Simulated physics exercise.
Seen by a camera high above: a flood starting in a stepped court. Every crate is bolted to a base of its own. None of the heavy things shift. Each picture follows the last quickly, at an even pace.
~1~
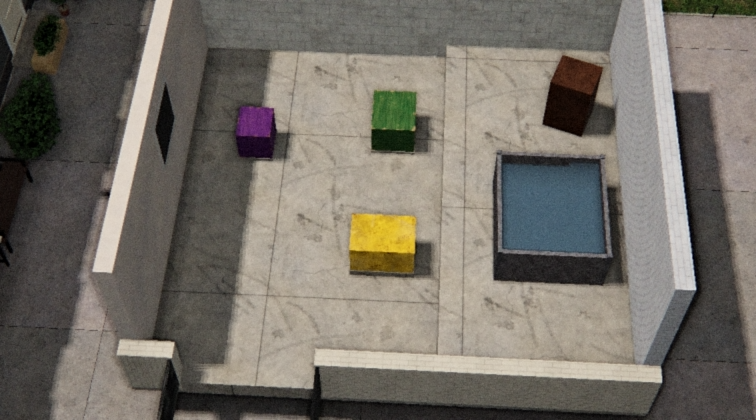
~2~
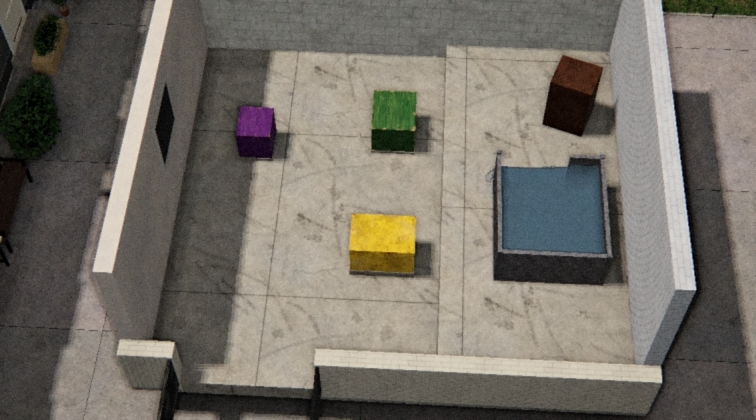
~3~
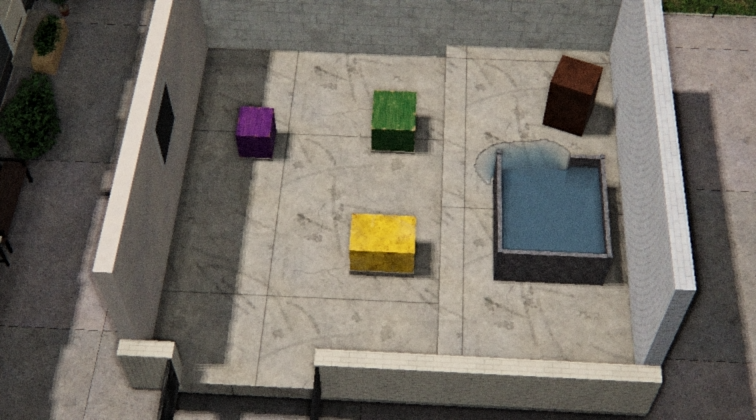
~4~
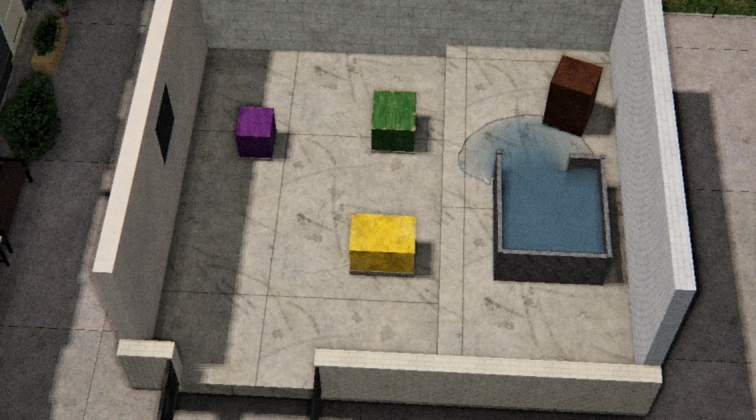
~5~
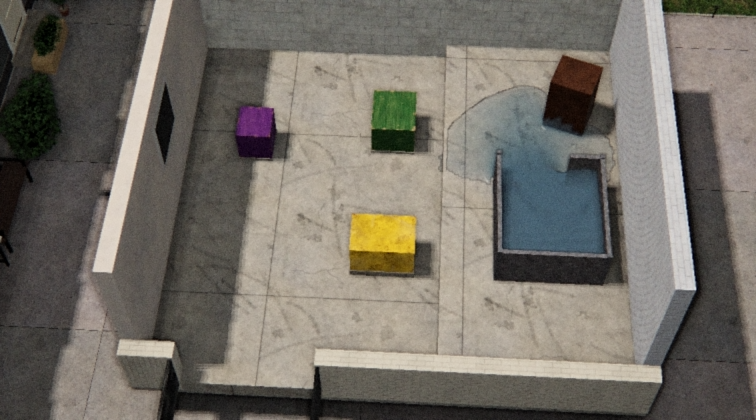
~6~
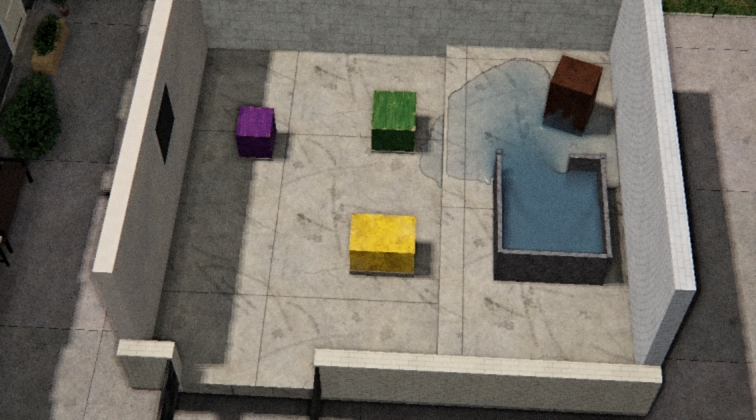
Water pours from a gap on the far side of a dark-walled tank in a walled court, spreading across the pale floor around the brown block and toward the green one, while the purple and yellow blocks stay still.
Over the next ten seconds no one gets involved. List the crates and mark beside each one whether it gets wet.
Green crate - gets wet; yellow crate - stays dry; purple crate - gets wet.
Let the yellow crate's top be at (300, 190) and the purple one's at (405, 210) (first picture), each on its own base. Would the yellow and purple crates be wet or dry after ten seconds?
Reading - yellow crate: Untouched, purple crate: Untouched.
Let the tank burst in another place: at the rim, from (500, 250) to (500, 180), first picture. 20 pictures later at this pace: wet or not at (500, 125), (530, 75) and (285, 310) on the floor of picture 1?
As listed: Free of water, not flooded, flooded.
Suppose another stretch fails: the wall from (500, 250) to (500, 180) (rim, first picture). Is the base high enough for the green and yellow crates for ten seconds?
I expect green goes wet while yellow goes wet.
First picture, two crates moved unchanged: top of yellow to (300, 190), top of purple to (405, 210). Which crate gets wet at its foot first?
That should be the green one.
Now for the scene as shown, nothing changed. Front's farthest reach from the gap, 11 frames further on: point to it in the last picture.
Estimated pixel: (261, 52).
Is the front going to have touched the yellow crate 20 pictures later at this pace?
In short: Yellow: Not reached.
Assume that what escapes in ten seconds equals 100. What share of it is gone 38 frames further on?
Near 0 in a hundred, I reckon.
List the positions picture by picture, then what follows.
The first frame shows still water in the tank at (552, 206).
In the second frame, the front is at (493, 177), out from the gap on the tank's far side.
In the third frame, the front is at (559, 148), out from the gap on the tank's far side.
In the fourth frame, the front is at (542, 121), out from the gap on the tank's far side.
In the fifth frame, water pours out on the tank's far side and has run to (519, 91).
In the sixth frame, water pours out on the tank's far side and has run to (515, 63).
A moment on, water covers 20 % of the floor; the green crate water round its plinth, the yellow crate not reached, the purple crate not reached.
Next, water covers 30 % of the floor; the green crate water round its plinth, the yellow crate not reached, the purple crate not reached.
Then, water covers 45 % of the floor; the green crate water round its plinth, the yellow crate not reached, the purple crate water round its plinth.
Later, water covers 70 % of the floor; the green crate water round its plinth, the yellow crate water round its plinth, the purple crate water round its plinth.
In the end, water covers 90 % of the floor; the green crate was topped, the yellow crate stayed above the water, the purple crate was topped.
